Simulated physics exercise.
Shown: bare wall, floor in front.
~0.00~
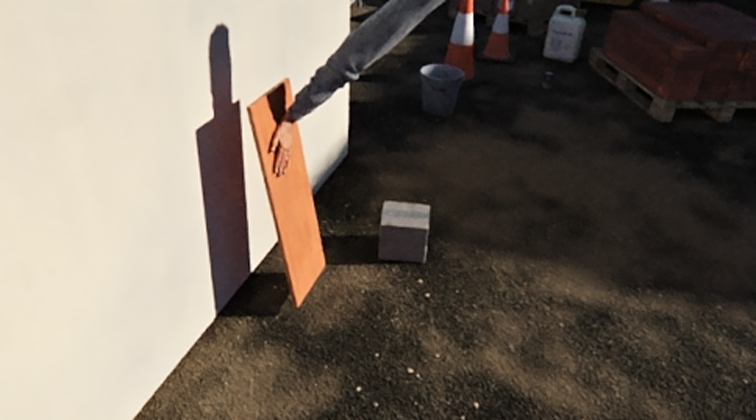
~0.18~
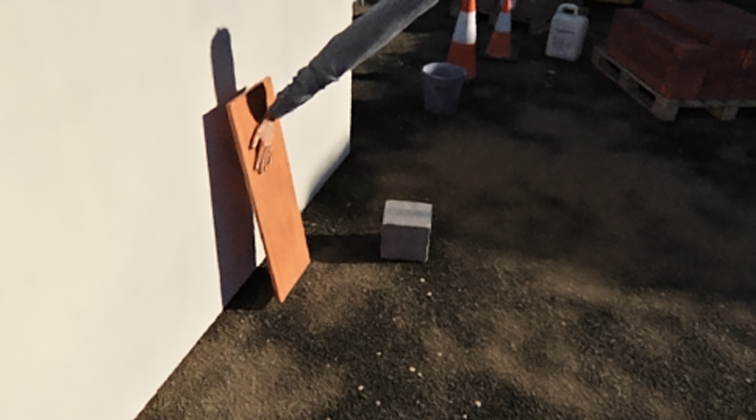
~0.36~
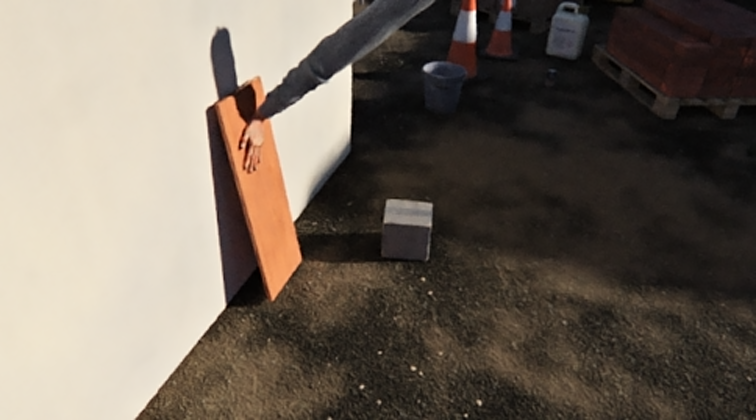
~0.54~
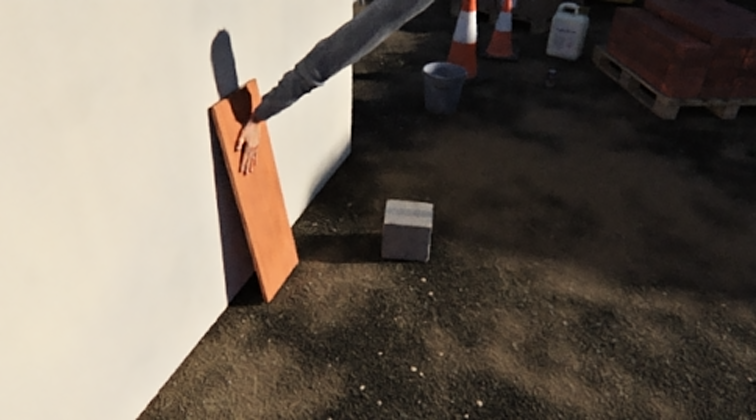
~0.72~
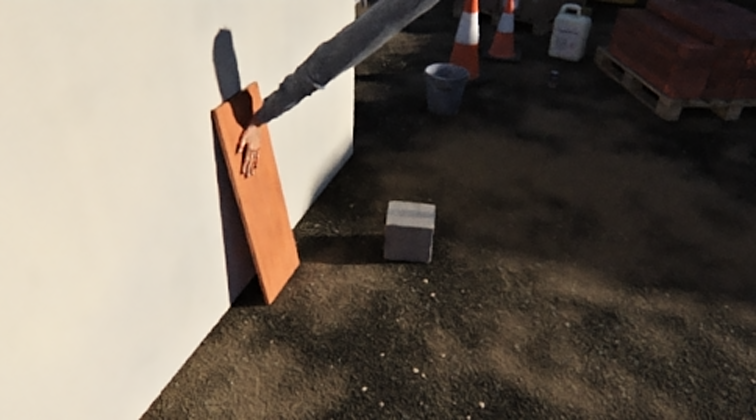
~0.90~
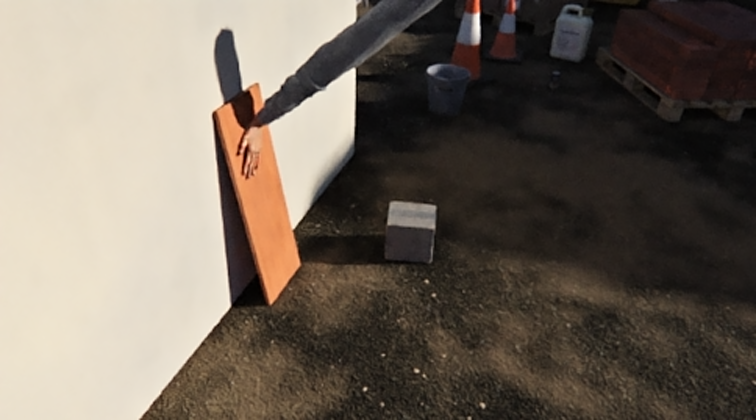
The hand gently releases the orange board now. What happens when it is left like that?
My guess is it won't budge.
Around 1.10 s, nothing moves.
Around 1.40 s, orange board resting near (263, 199).
Finally (2.2 s), both still in place. Final places as the last picture's camera would see them, orange board near (263, 199). The board stays up.
